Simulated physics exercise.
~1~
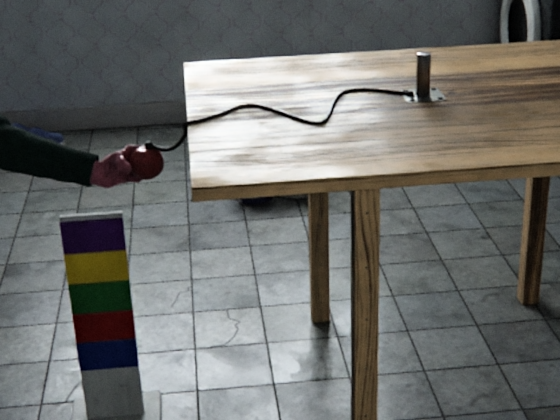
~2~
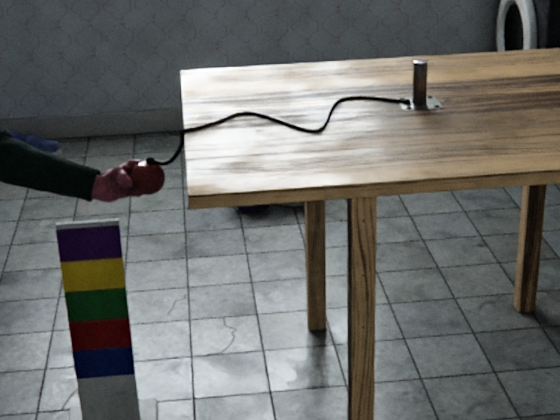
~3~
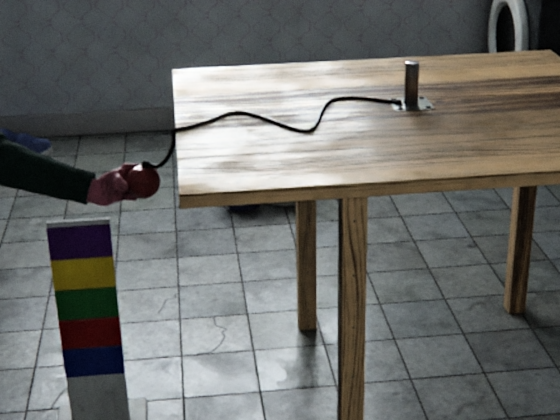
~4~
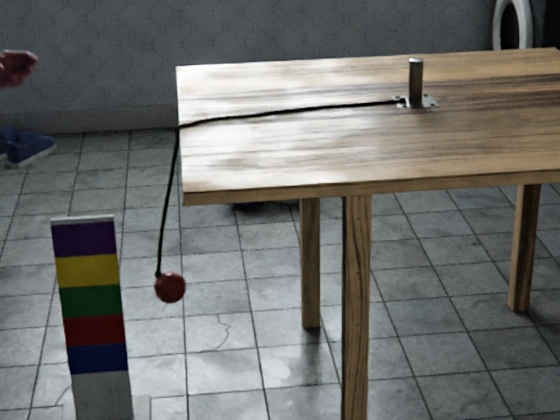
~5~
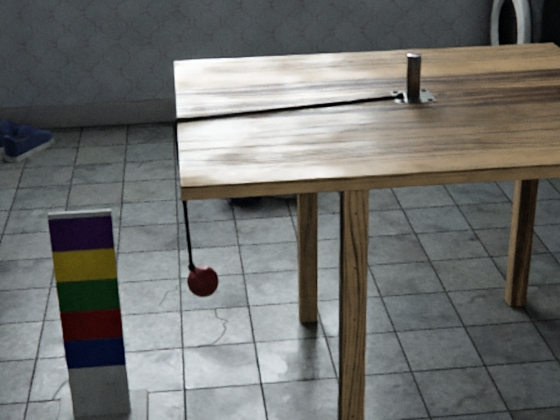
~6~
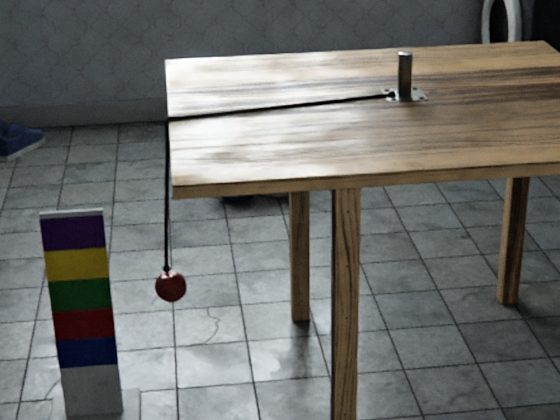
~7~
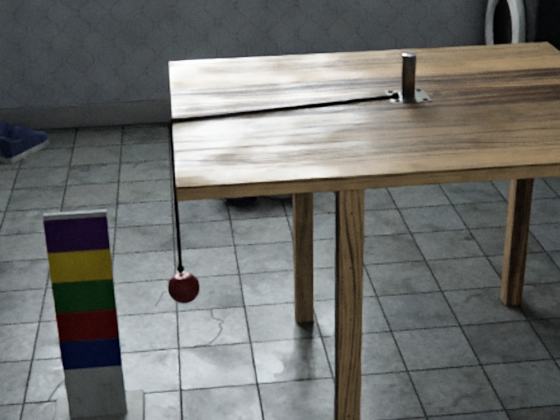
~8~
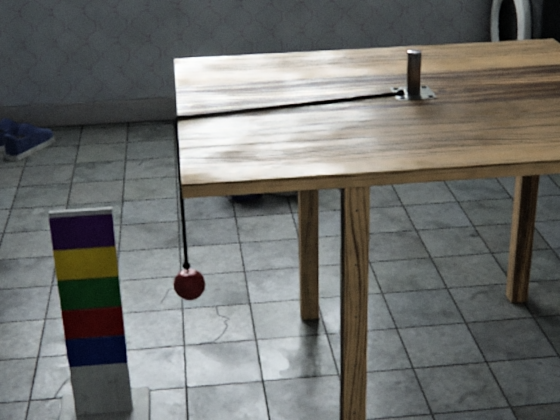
A hand releasing a red apple on a slack lead, which drops off the table edge and hangs level with the green band.
